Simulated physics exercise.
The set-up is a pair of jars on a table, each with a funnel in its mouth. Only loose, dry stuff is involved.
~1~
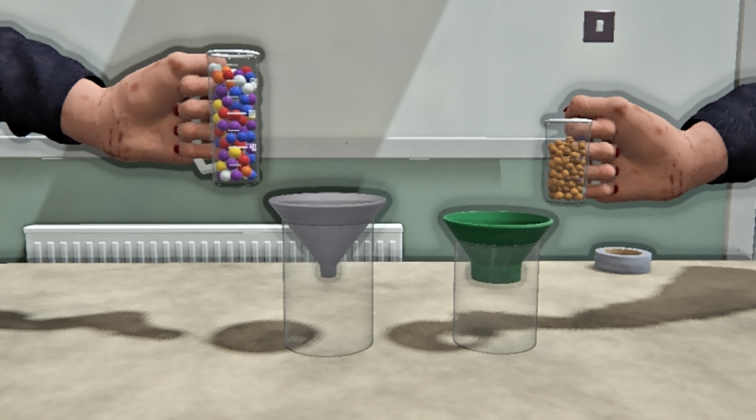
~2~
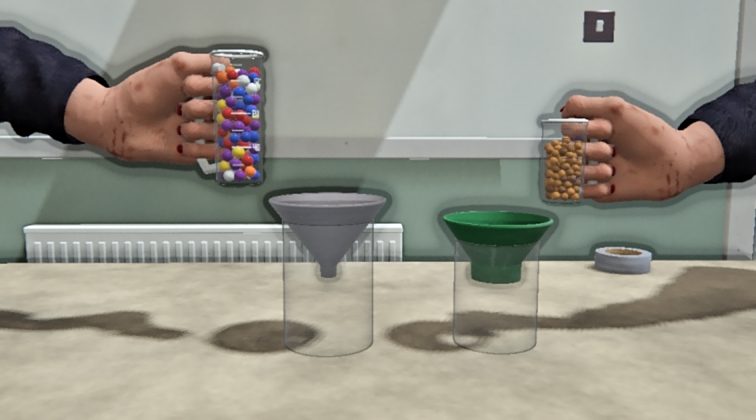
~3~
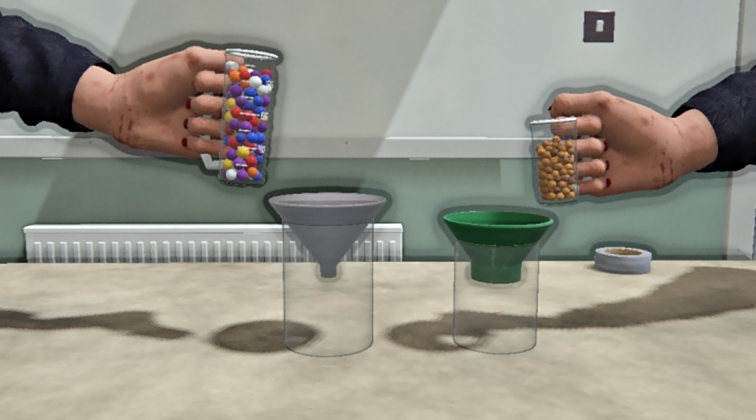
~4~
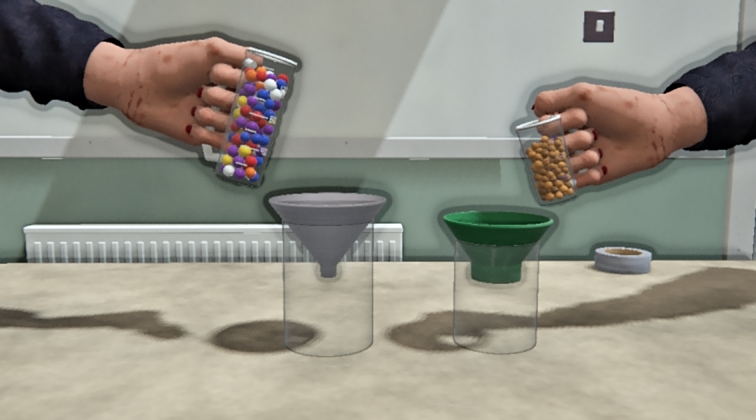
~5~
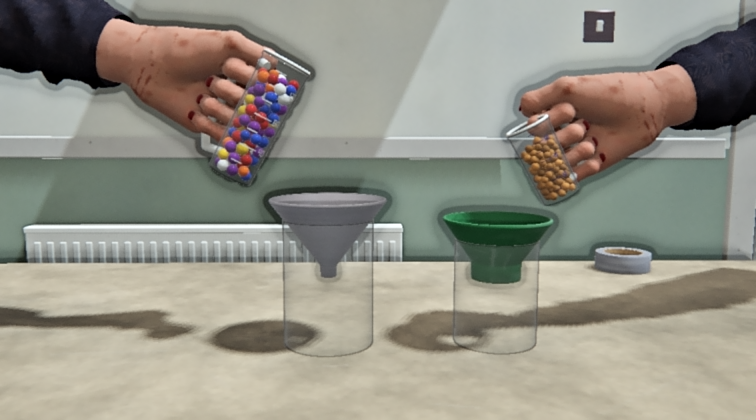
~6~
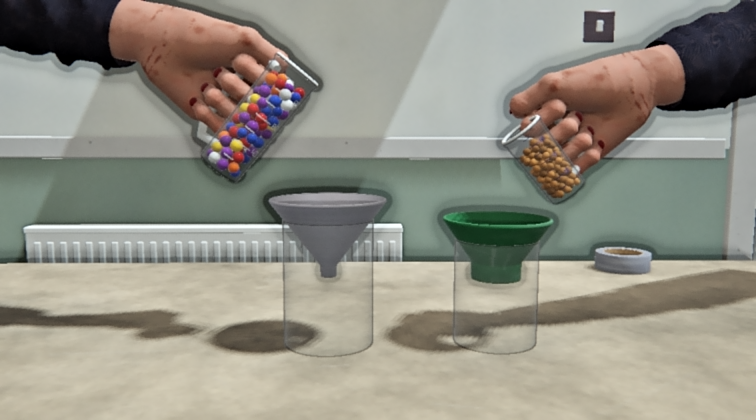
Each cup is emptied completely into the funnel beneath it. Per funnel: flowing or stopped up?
Left funnel: Gets stuck; right funnel: Flows freely.
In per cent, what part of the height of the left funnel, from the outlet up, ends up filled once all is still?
Roughly 90 percent.
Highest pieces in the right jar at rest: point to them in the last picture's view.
Close to (486, 324).
Then, 0.49 s on from there, left, the whole lot still in the cup; right, the whole lot still in the cup.
Then, 0.91 s on from there, left, the bulk still in the cup, near a quarter in or over the funnel; right, all but a few still in the cup, only a few in or over the funnel.
Then, 1.28 s on from there, left, a little still in the cup, all but a few in or over the funnel, only a few down in the jar; right, near a quarter still in the cup, near a third in or over the funnel, near a third down in the jar.
In the end, left, all but a few stuck in the funnel, only a few down in the jar; right, the whole lot down in the jar.
